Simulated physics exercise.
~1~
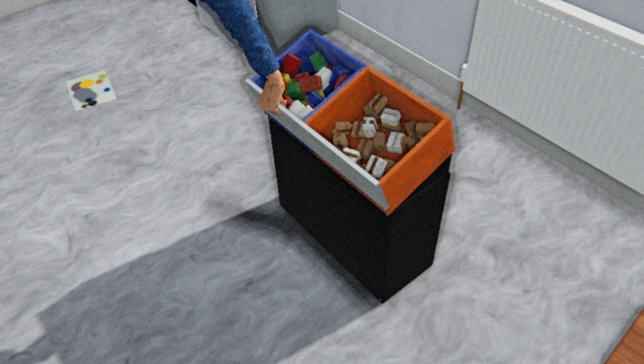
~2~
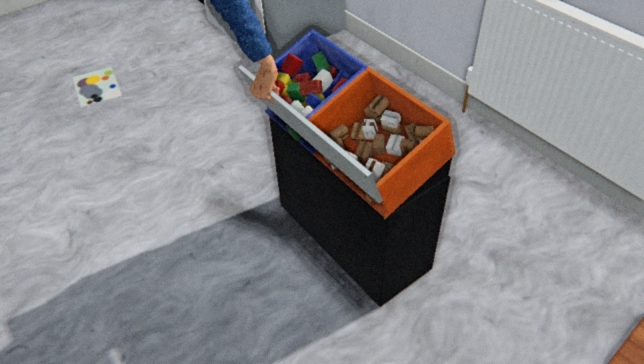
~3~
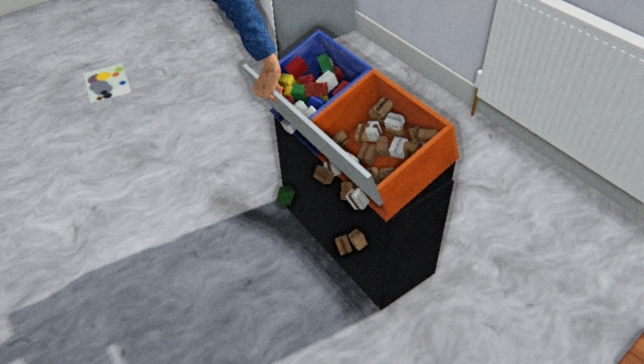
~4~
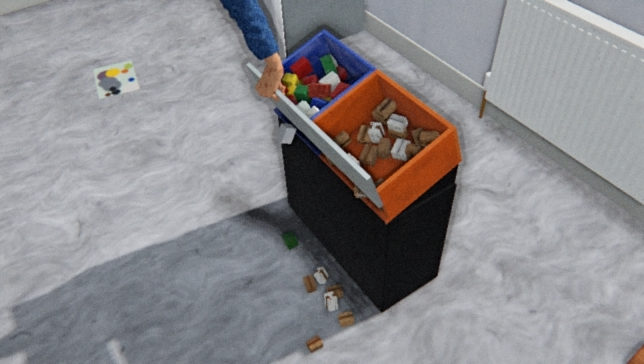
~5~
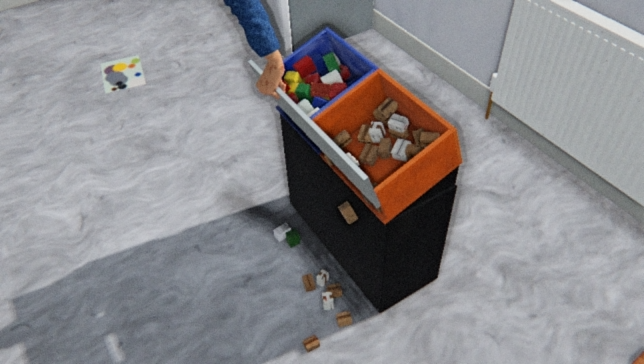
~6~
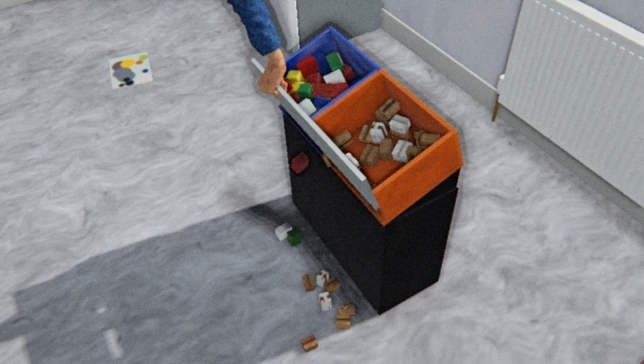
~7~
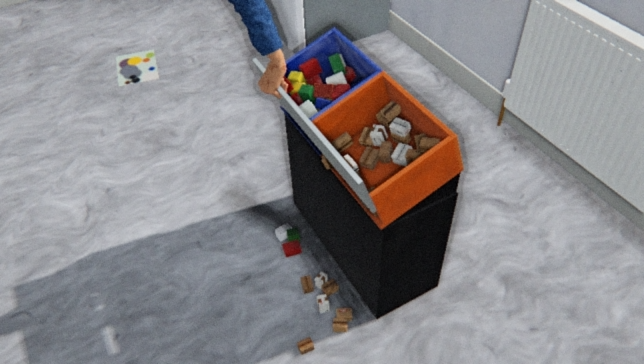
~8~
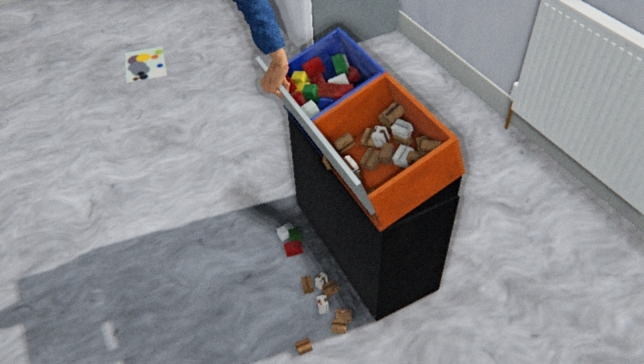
We see a hand lift a pale gate along the front of an orange bin of small parcels and a blue bin of colourful toy bricks, and some pieces tumble to the grey floor, leaving most of both loads still inside.
